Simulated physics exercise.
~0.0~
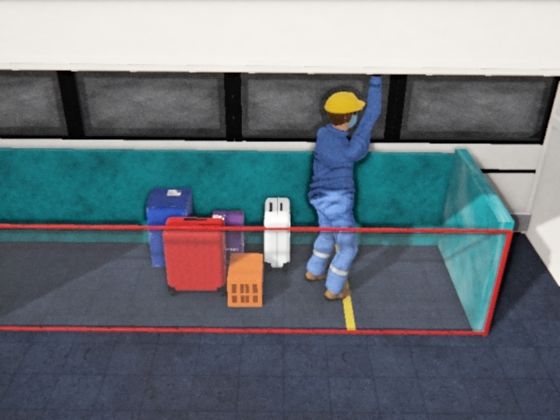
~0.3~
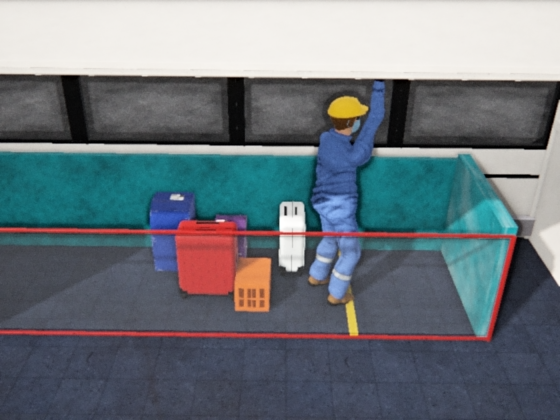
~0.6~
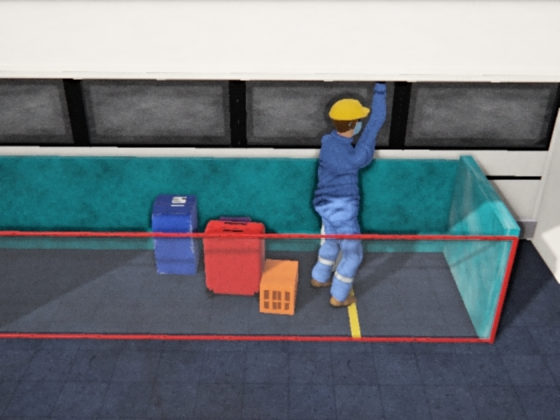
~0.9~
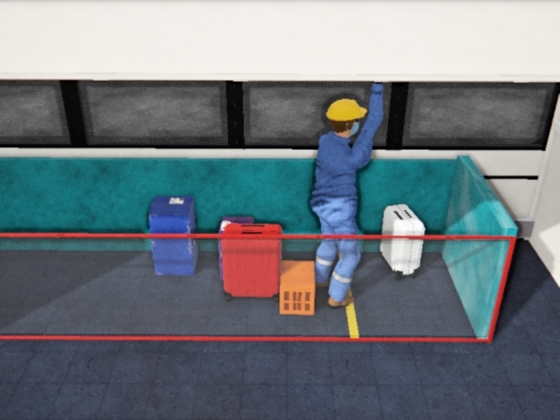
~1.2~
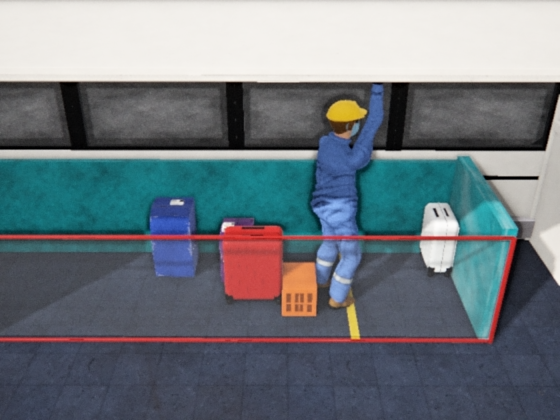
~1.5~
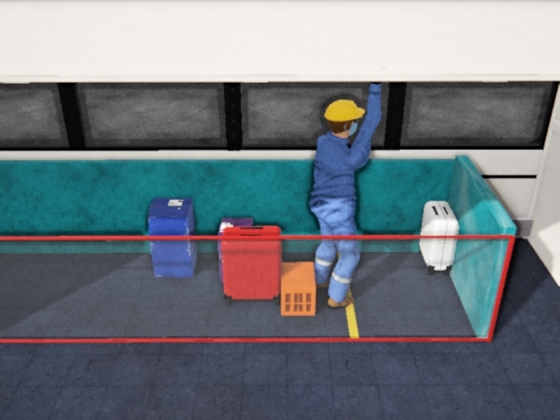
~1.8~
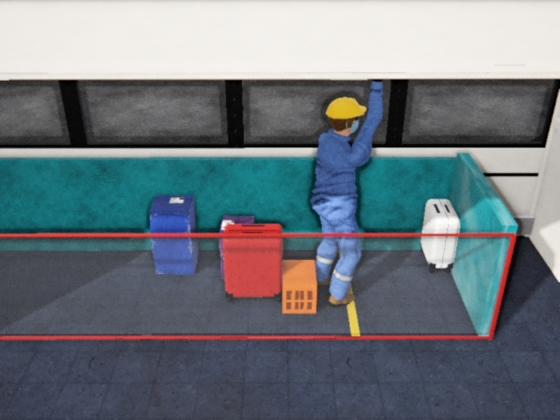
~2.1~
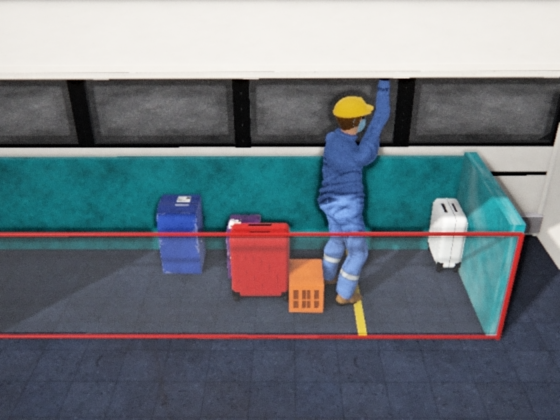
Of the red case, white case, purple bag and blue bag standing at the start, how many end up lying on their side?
None of them do. The red case, white case, purple bag and blue bag are all still upright at the end.
